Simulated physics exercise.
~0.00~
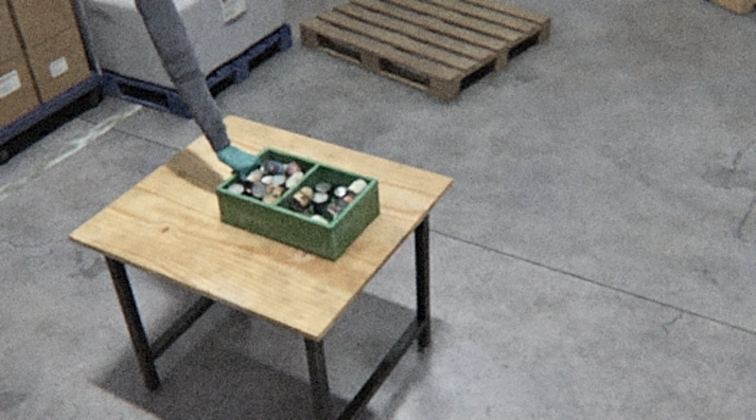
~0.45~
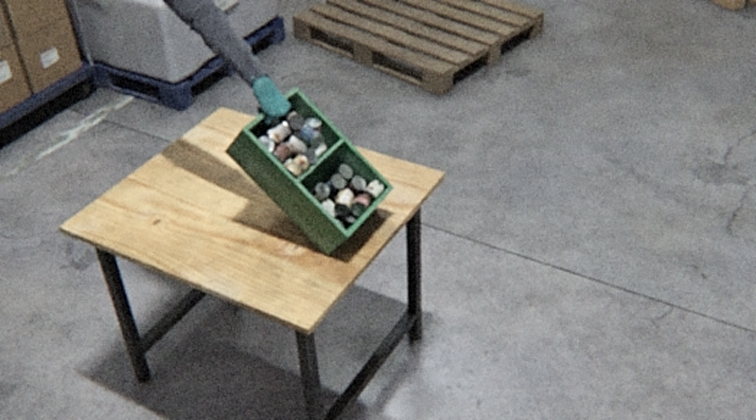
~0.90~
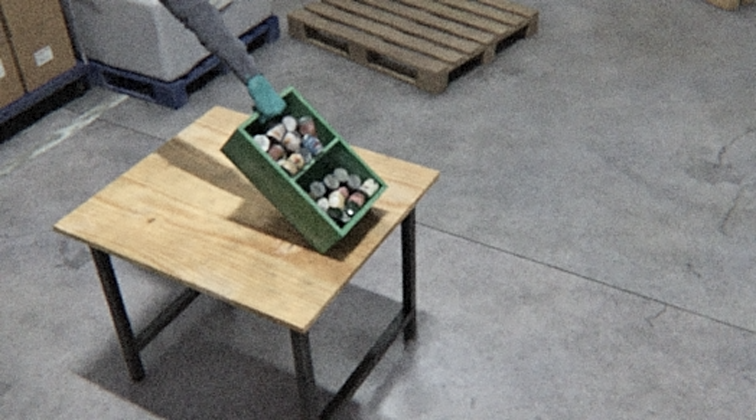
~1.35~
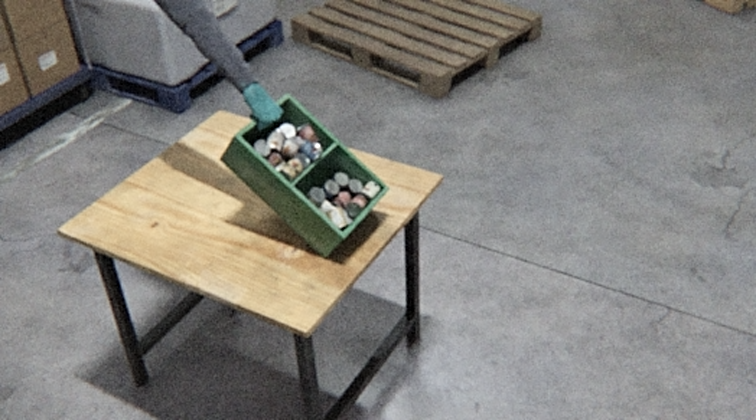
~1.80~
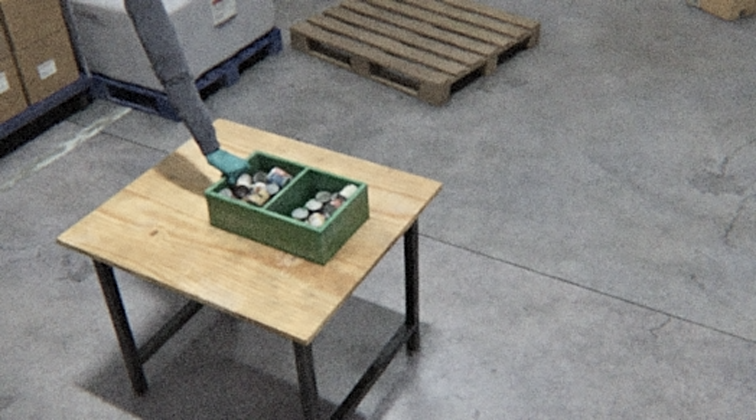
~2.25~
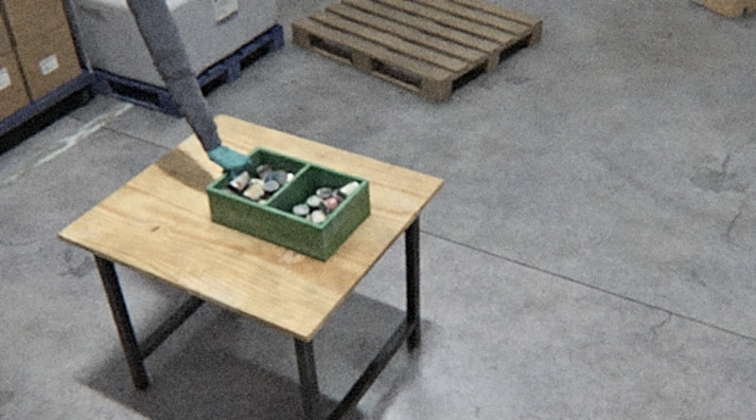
A green crate of small tins is tilted up by a gloved hand, then lowered flat.
